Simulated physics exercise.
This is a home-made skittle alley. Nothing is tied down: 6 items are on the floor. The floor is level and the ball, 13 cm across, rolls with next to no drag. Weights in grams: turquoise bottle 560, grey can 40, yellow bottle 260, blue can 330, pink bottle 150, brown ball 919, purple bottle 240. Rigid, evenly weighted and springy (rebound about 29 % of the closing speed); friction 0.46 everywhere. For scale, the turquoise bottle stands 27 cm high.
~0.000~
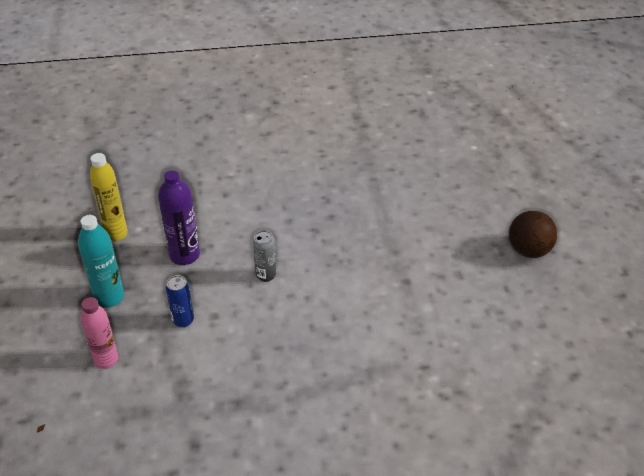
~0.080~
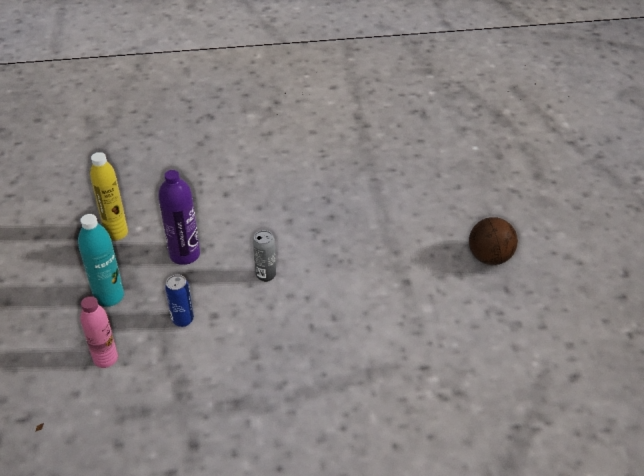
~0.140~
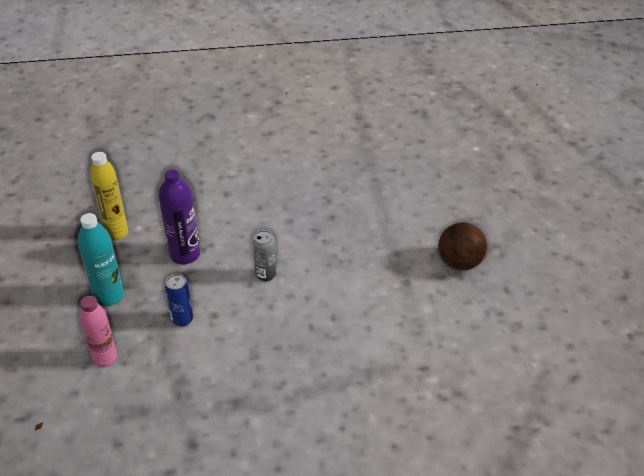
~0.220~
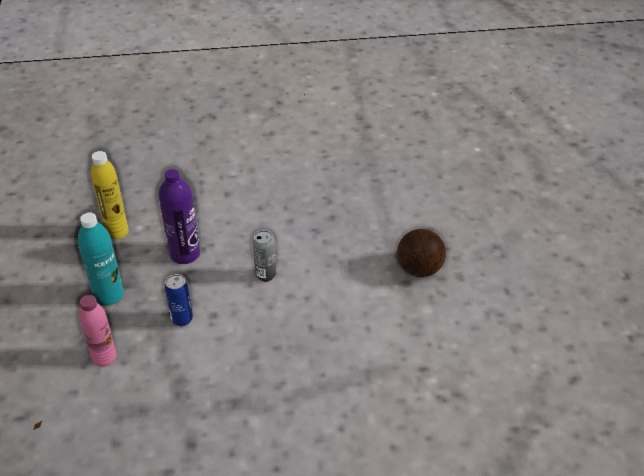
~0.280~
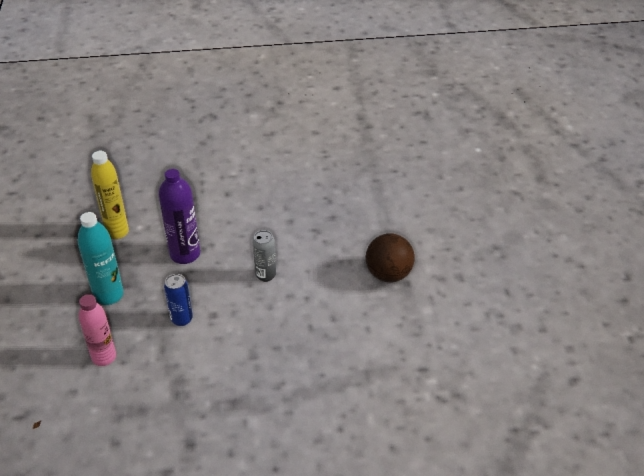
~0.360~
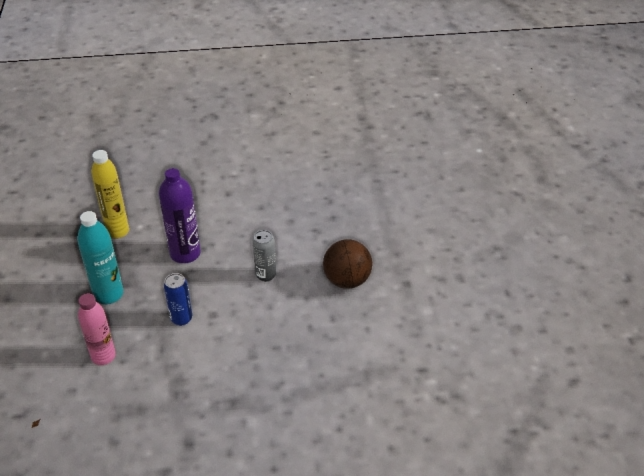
The footage shows four bottles in yellow, turquoise, purple and pink and two cans, one blue and one grey, standing on a grey floor while a brown ball rolls leftward from the right, drawing close to the grey can.
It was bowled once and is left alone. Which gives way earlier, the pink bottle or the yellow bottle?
The first of the two, the pink bottle.
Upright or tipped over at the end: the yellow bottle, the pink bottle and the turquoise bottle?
The yellow bottle stays upright; the pink bottle topples; the turquoise bottle tips over.
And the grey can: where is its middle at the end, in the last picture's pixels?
Near (243, 229).
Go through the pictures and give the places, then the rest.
In the first picture, ball has run 0 cm; brown ball (533, 234); pink bottle (98, 332); yellow bottle (107, 197).
In the second picture, ball has run 11 cm; brown ball (493, 241); blue can (180, 302).
In the third picture, ball has run 20 cm; brown ball (462, 247); turquoise bottle (99, 259).
In the fourth picture, ball has run 31 cm; brown ball (422, 253); blue can (179, 301).
In the fifth picture, ball has run 39 cm; brown ball (390, 258); turquoise bottle (99, 258).
In the sixth picture, ball has run 50 cm; brown ball (348, 264); pink bottle (95, 329); yellow bottle (109, 194).
After 0.86 s, ball has run 104 cm; brown ball near (135, 285); pink bottle 20° off upright near (72, 337); blue can 71° off upright; grey can 58° off upright.
After 1.36 s, ball has run 116 cm; brown ball near (89, 306); pink bottle on its side near (31, 379); turquoise bottle on its side; grey can on its side.
In the end (4.0 s), toppled on the floor, turquoise bottle, grey can, blue can and pink bottle; the other 2 under 8 cm from the start. At the end, from the last picture's camera, pink bottle near (35, 395), yellow bottle near (109, 194). Pink bottle went at 0.94 s; yellow bottle was never lost.
